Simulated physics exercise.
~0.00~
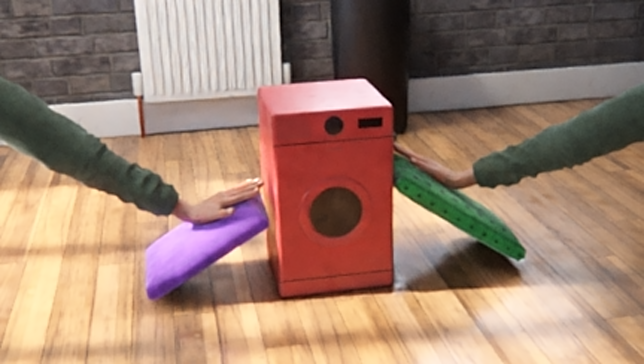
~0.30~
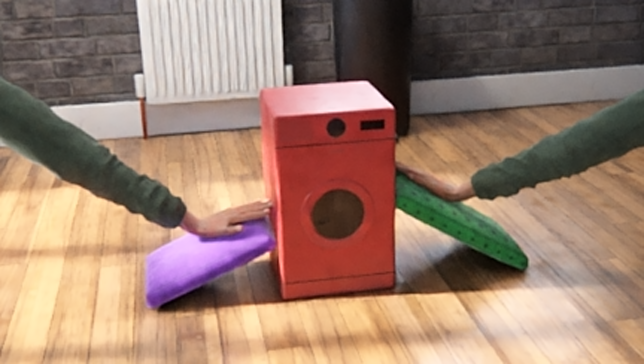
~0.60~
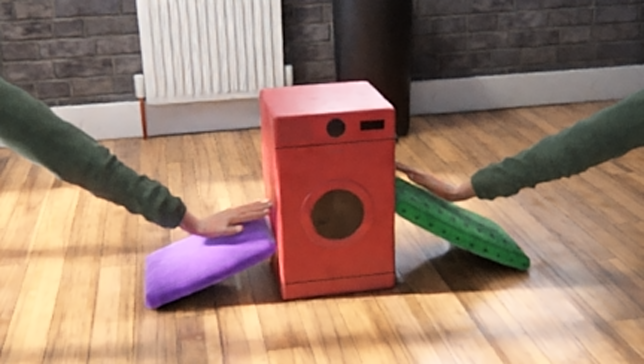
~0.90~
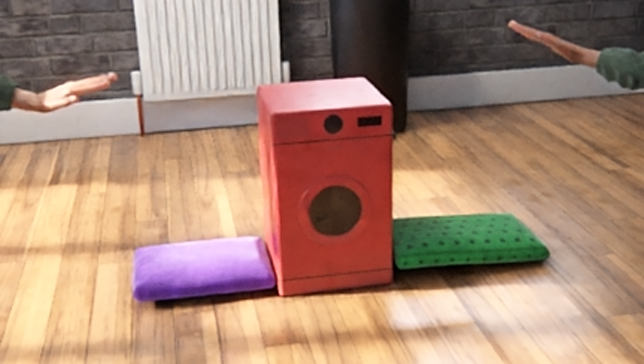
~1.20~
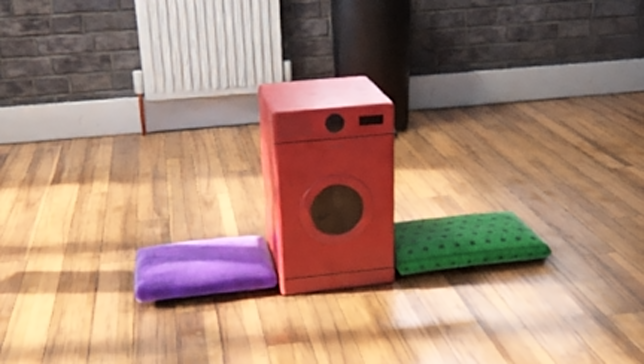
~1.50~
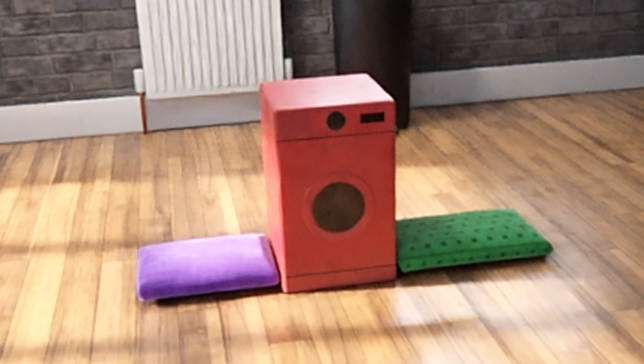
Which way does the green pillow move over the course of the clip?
The green pillow moves down, going from a slanted lean against the red machine to lying flat on the floor.
